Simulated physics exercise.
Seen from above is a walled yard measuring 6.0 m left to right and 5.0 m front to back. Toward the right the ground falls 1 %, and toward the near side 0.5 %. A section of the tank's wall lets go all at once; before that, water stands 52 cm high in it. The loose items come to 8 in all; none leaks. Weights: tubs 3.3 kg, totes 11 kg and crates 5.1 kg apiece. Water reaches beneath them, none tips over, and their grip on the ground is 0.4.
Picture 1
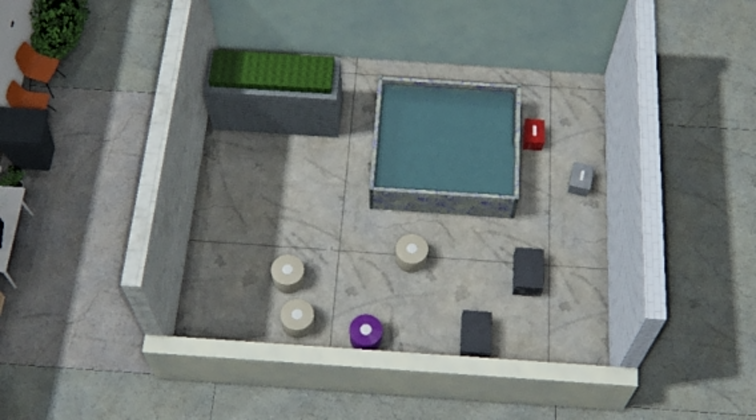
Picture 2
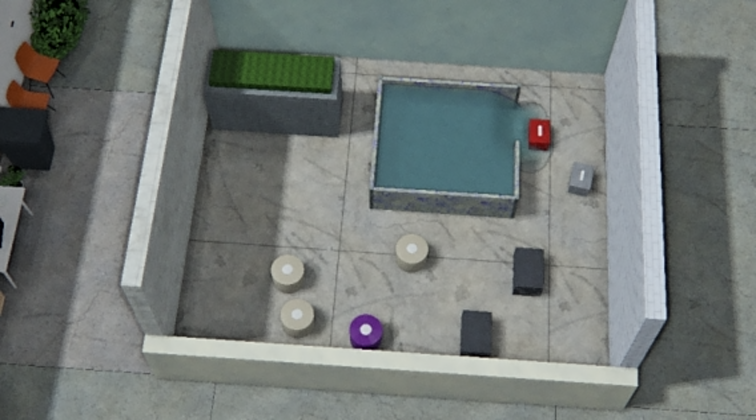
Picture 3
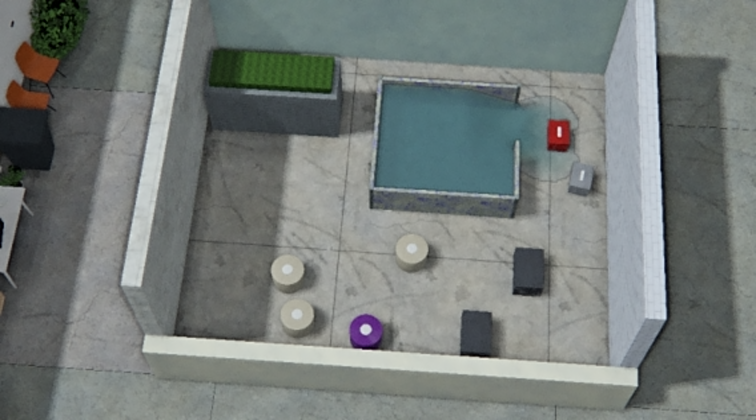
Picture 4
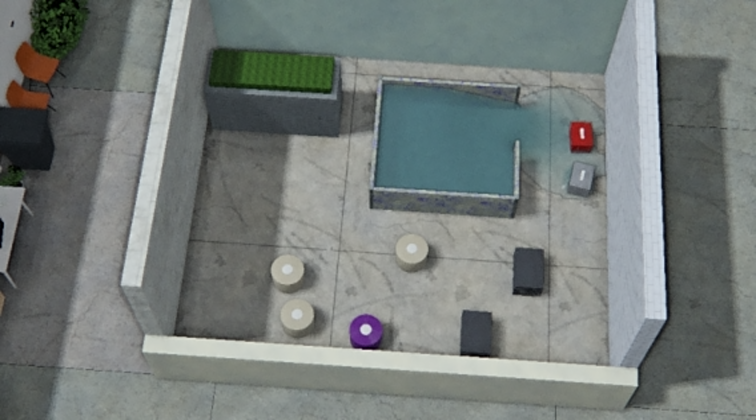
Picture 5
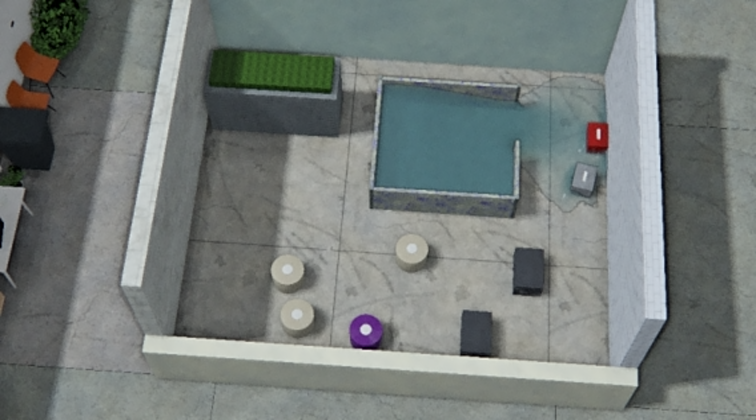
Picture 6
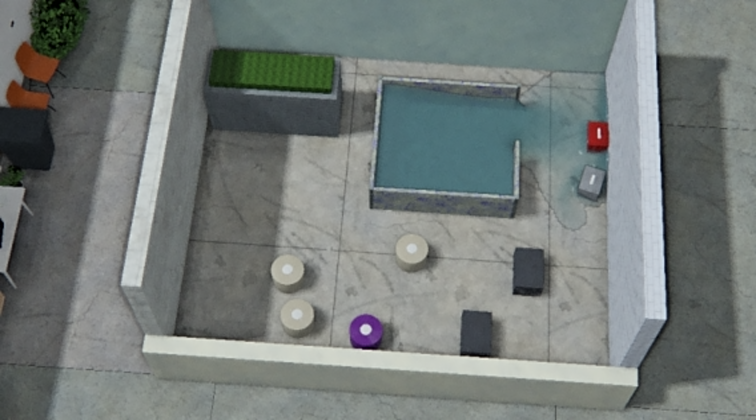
Water burst through the right side of a raised tank in a walled yard, pushing a red box rightward to the wall, then nudging a gray box slightly, while the other loose items stayed put.
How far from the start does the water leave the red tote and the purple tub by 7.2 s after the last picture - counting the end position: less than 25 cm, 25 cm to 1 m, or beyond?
By the end, the red tote is taken a long way and the purple tub is taken a long way.
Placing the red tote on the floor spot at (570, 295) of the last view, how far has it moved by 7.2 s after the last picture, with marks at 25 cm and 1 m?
Outcome: It is taken a long way.
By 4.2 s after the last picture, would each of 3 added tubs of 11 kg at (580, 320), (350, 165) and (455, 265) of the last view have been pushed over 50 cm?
Note, same order as listed: Beyond the limit, inside the limit, inside the limit.
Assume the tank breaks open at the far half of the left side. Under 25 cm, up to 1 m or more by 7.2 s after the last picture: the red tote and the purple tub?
The red tote hardly moves, the purple tub is swept away.
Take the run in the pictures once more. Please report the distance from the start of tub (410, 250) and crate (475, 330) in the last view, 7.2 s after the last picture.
Lab note - net shifts in order: 50 cm; 400 cm.
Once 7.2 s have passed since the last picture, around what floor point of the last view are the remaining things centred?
Close to pixel (291, 258).
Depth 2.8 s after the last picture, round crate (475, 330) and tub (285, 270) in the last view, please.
I'd put it at 5 cm and 0 cm respectively.
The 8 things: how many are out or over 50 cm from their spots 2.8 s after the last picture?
By that point, 3.
Then, 0.9 s after the last picture the red tote is near (601, 137), 1.0 m from its start, afloat; the purple tub is near (366, 330), 0.0 m from its start, aground; 1 afloat.
Then, 2.8 s after the last picture the red tote is near (544, 338), 3.3 m from its start, afloat; the purple tub is near (366, 330), 0.0 m from its start, aground; 2 afloat.
Then, 4.8 s after the last picture the red tote is near (446, 331), 3.4 m from its start, afloat; the purple tub is near (284, 291), 1.2 m from its start, afloat; 3 afloat.
Then, 7.2 s after the last picture the red tote is near (389, 316), 3.7 m from its start, aground; the purple tub is near (232, 236), 2.3 m from its start, afloat; 6 afloat.
